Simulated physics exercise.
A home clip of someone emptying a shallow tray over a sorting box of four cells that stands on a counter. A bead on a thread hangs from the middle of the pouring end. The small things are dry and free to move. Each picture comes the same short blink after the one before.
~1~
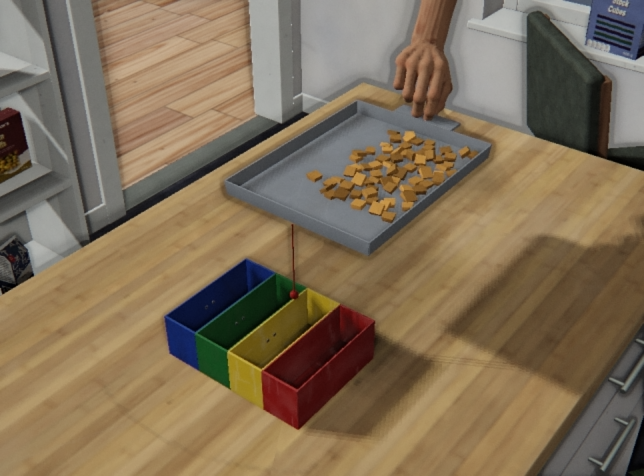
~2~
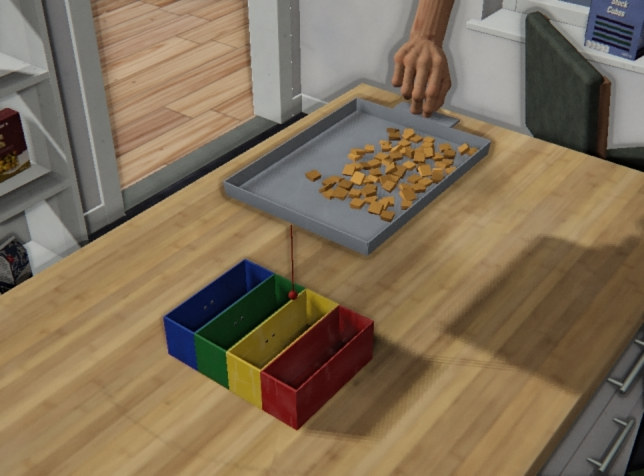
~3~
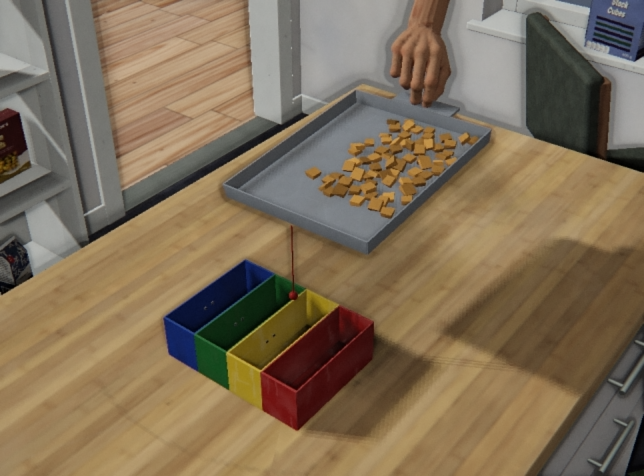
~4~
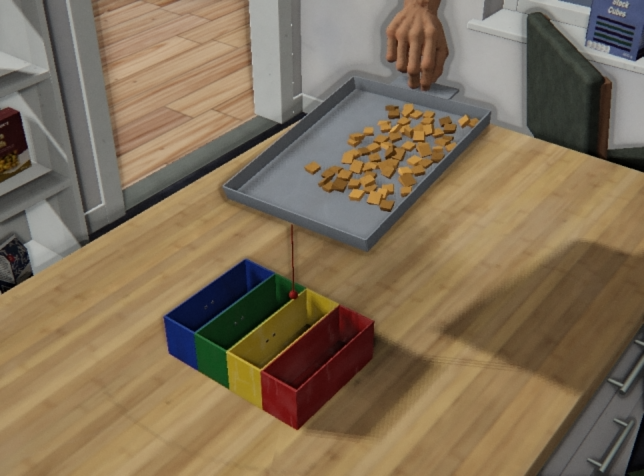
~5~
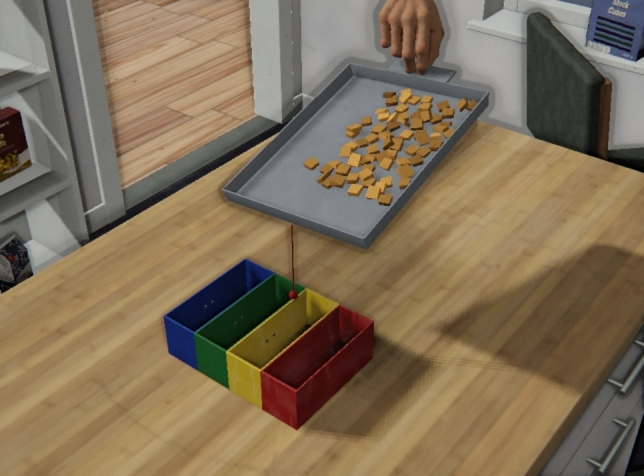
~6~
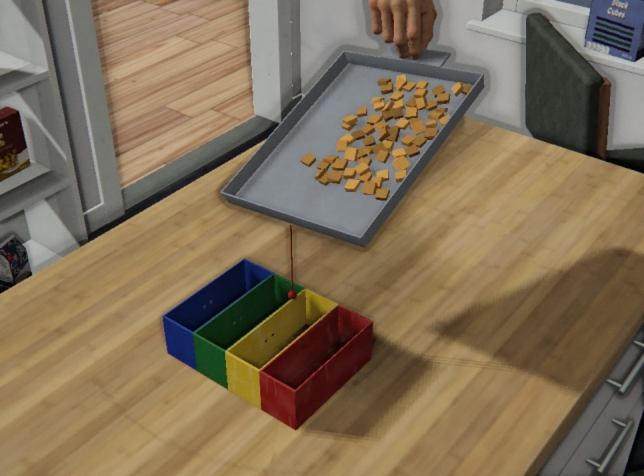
A hand raised the far end of a gray tray of small brown squares, tilting it steadily toward its lower left corner, while the blue, green, yellow and red box stayed still on the wooden counter.
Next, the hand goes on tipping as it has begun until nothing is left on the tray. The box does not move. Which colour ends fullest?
It favours the blue compartment.
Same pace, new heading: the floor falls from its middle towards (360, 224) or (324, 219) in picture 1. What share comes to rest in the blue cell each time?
In turn 0 and 0 in a hundred.
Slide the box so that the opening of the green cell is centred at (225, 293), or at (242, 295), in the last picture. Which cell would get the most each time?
One: The green cell. Two: That green cell.
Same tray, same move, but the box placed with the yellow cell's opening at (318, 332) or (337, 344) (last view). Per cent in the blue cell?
Roughly 40 per cent, and 20 per cent.
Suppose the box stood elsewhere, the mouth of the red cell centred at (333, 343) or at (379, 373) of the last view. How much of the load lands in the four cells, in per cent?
Roughly 80 per cent, and 20 per cent.
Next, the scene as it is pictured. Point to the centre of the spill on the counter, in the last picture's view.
At about (162, 299).
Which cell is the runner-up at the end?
It is the cell in green.
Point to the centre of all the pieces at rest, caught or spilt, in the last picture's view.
Around (229, 330).
Just after the last frame, tray tipped steeply; every one on the tray.
A moment on, tray tipped past a quarter turn; roughly half on the tray; roughly a quarter in the blue cell; about a tenth in the green cell; about a tenth falling or outside the box.
Further on, tray tipped past a quarter turn; roughly half in the blue cell; roughly a third in the green cell; about a tenth in the yellow cell; about a tenth falling or outside the box.
When it is over, tray tipped past a quarter turn; roughly half in the blue cell; roughly a third in the green cell; about a tenth in the yellow cell; not one in the red cell; about a tenth outside the box.
